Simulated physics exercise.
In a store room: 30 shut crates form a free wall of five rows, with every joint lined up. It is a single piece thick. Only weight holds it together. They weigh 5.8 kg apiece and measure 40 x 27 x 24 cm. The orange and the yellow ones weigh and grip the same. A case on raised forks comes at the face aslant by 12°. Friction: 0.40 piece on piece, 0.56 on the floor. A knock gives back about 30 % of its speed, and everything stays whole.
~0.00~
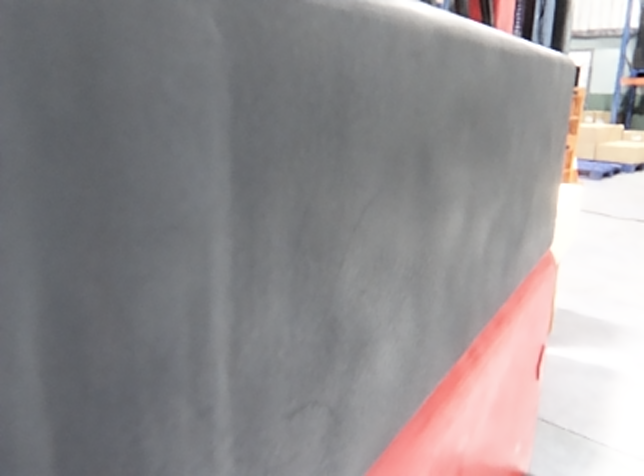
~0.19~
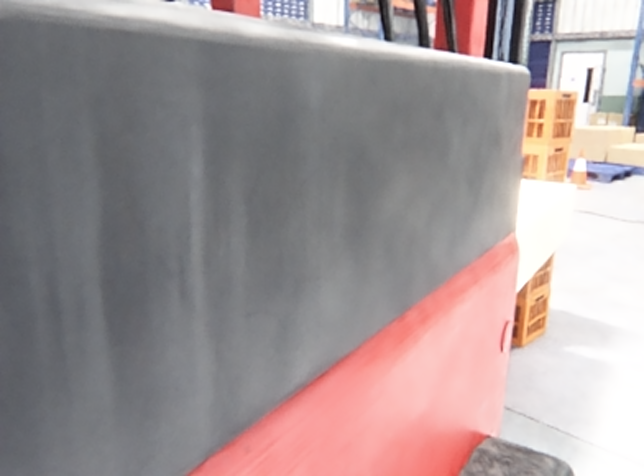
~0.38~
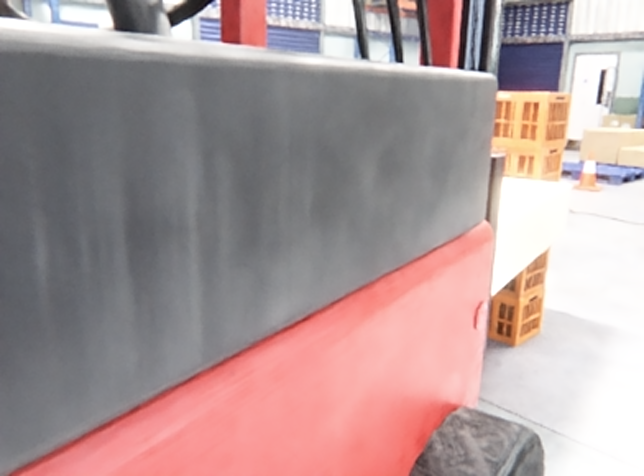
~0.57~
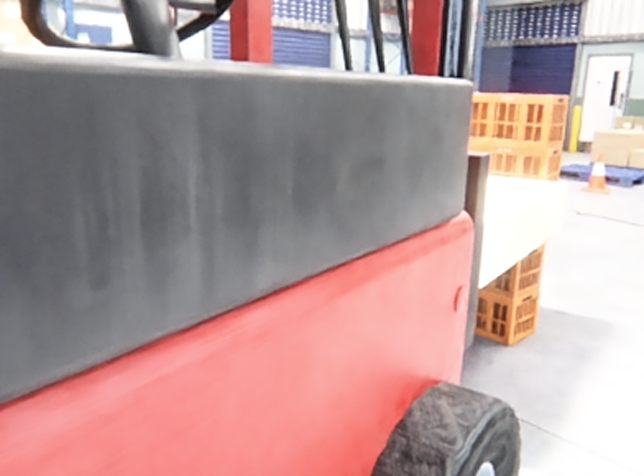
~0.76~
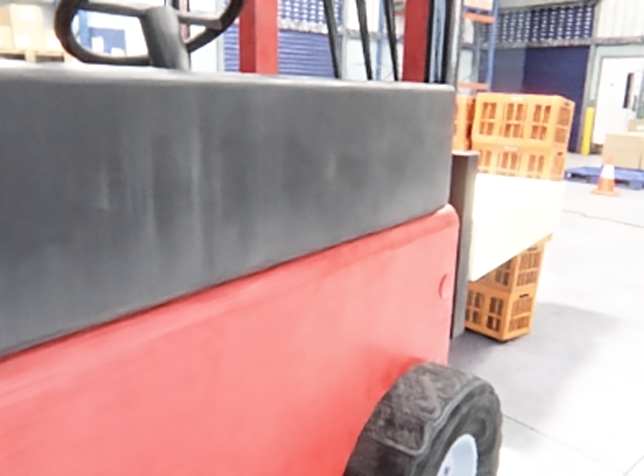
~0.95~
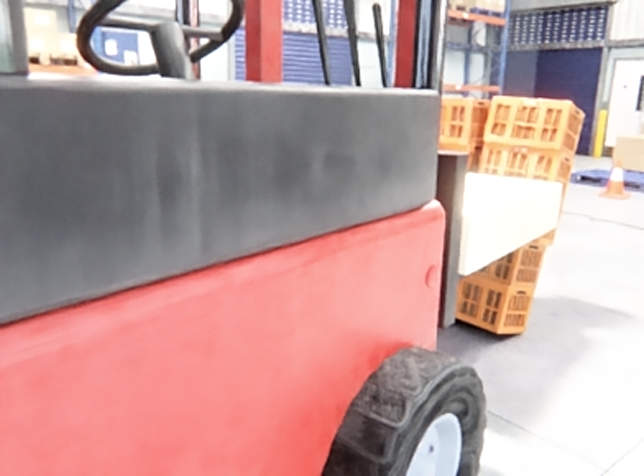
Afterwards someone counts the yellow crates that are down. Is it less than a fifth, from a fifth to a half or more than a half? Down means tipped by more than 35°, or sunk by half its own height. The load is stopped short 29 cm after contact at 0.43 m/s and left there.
It comes to under a fifth.
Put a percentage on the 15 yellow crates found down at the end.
Roughly 0 per cent of them.
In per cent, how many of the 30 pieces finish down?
About 25 per cent.
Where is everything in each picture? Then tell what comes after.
In the first picture (each place is the centre of the face we see best; the camera moves round a little), load (576, 212) 11 cm short of touching; all as stacked.
Load (569, 210) 26 mm short of touching, in the second picture.
Load (564, 208) 56 mm in, in the third picture.
Load (560, 206) 14 cm in; 3 have shifted, in the fourth picture.
Load (557, 205) 22 cm in; 8 have shifted, in the fifth picture.
Load (553, 204) 29 cm in; steepest lean 14°, the crate at (525, 122); 8 have shifted, in the sixth picture.
By 1.28 s, none of the 15 yellow crates down (5 of 30 in all colours); top yellow crate unmoved; top orange crate tilted 24°.
By 1.60 s, none of the 15 yellow crates down (8 of 30 in all colours); top yellow crate unmoved; top orange crate on its side.
When it is over (2.7 s), none of the 15 yellow crates down (8 of 30 in all colours); top yellow crate unmoved; top orange crate on its side. That is 0 per cent. In pixels of the last frame, middles, top yellow crate near (264, 110), top orange crate near (471, 240).
